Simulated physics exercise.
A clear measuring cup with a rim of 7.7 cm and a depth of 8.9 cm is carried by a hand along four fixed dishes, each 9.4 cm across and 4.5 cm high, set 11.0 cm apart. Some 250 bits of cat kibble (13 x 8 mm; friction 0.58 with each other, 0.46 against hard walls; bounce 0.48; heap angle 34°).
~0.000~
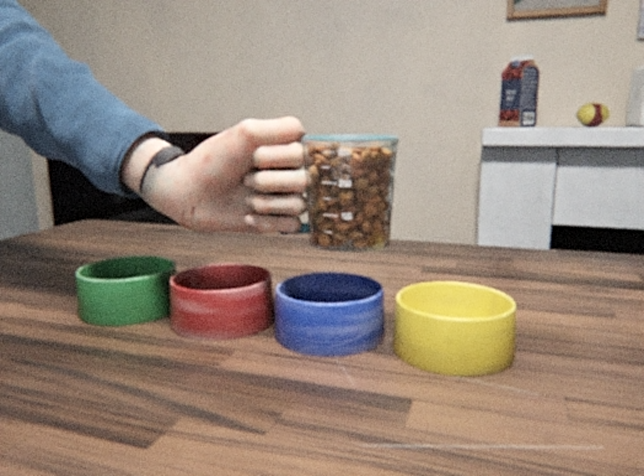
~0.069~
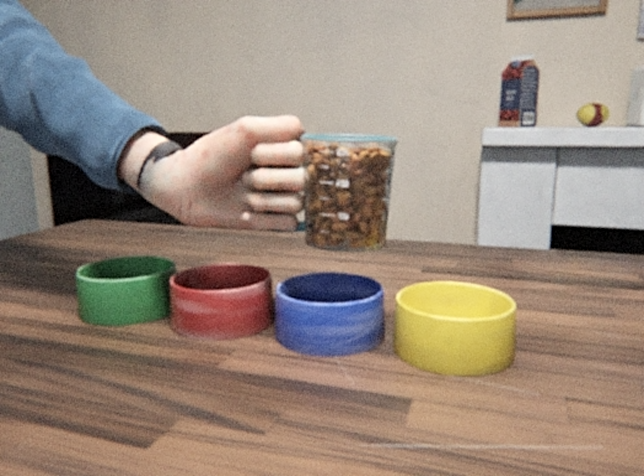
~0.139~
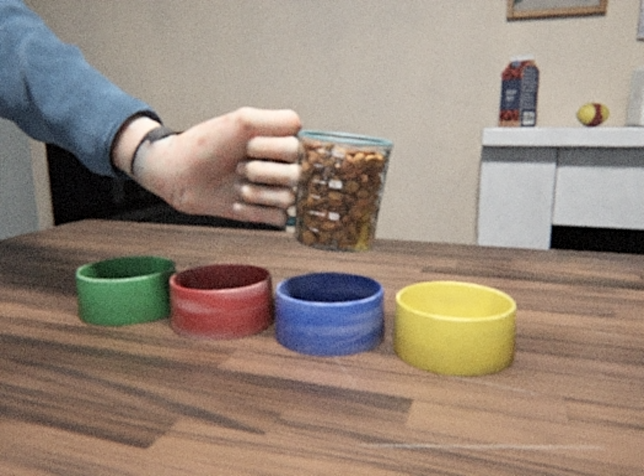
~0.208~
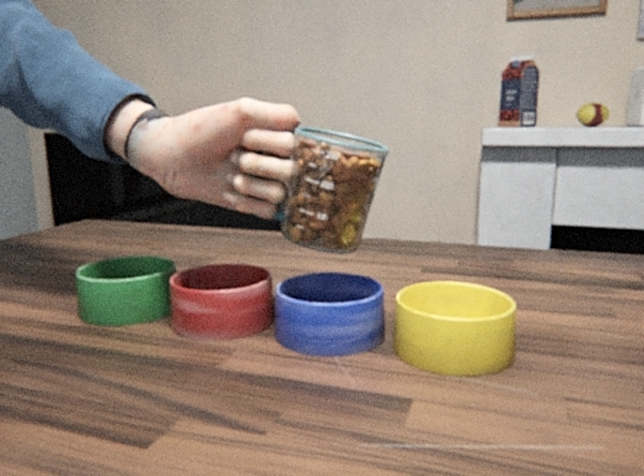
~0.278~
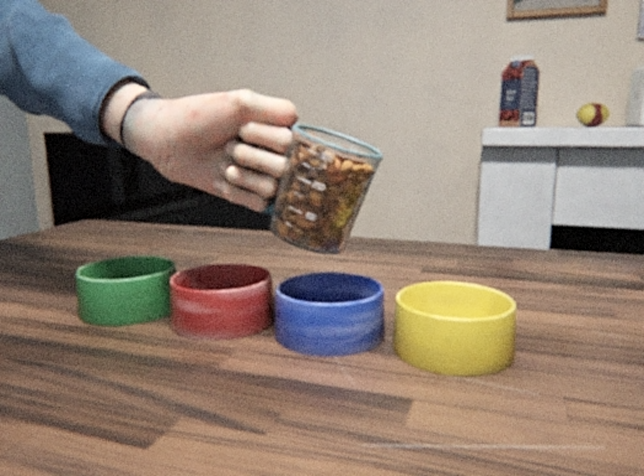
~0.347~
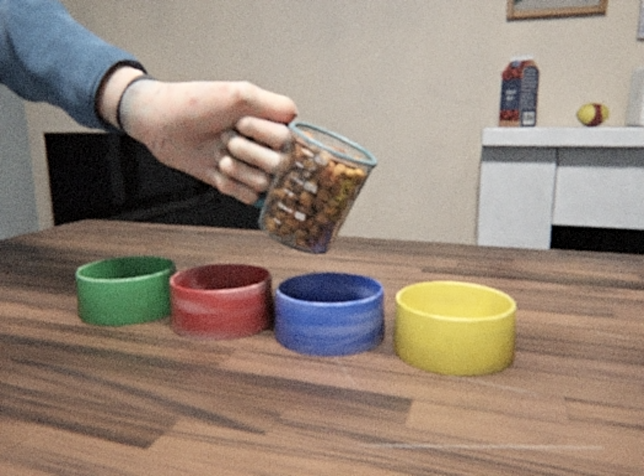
Clear cup of brown kibble, gripped by a hand, shifting slightly left while tilting rightward above four coloured dishes on a wooden table.
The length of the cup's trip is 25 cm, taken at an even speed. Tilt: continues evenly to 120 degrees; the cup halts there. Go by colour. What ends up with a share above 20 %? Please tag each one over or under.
Red dish - over; blue dish - under; green dish - under; yellow dish - under; counter - under.
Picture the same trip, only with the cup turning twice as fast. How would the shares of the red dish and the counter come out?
Shares: Red dish 10, counter 20.
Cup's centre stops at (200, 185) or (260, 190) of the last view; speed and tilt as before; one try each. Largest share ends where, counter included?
I'd expect red to win the first try and blue the second.
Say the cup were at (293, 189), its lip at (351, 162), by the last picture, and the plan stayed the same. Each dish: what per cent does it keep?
It'd finish with red at 20, blue at 0, green at 50 and yellow at 0.
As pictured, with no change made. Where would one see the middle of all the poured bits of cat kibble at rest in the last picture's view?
(228, 299).
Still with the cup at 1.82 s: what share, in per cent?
Around 5 percent.
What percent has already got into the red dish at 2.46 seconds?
So far, roughly 80 per cent.
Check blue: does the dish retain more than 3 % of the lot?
As for blue: That's right.
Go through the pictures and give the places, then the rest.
Cup at (350, 191), tilt 0 degrees, lip at (395, 138), moved 0.0 cm; middle of the pieces at (351, 193); yellow dish at (455, 300); blue dish at (330, 288); red dish at (222, 277); green dish at (127, 268), in the first frame.
Cup at (347, 191), tilt 2 degrees, lip at (394, 140), moved 0.2 cm; middle of the pieces at (349, 193), in the second frame.
Cup at (340, 191), tilt 7 degrees, lip at (390, 145), moved 0.9 cm; middle of the pieces at (341, 193), in the third frame.
Cup at (331, 190), tilt 13 degrees, lip at (385, 150), moved 1.7 cm; middle of the pieces at (332, 193), in the fourth frame.
Cup at (322, 190), tilt 19 degrees, lip at (380, 157), moved 2.5 cm; middle of the pieces at (323, 193), in the fifth frame.
Cup at (314, 190), tilt 25 degrees, lip at (374, 164), moved 3.3 cm; middle of the pieces at (314, 193); yellow dish at (455, 300); blue dish at (330, 288); red dish at (222, 277); green dish at (127, 268). Its pace works out near 90 degrees a second; the hand travels 11 cm a second, in the sixth frame.
Then, at 1.23 s, tilt 103 degrees; cup holds 85 %, blue 5 %.
After 1.82 s, tilt 120 degrees; cup holds 5 %, red 80 %, blue 5 %.
After 2.46 s, tilt 120 degrees; cup holds 0 %, red 80 %, blue 5 %.
At rest (2.8 s), red 80 %, blue 5 %, green 0 %, yellow 0 %, counter 15 %.
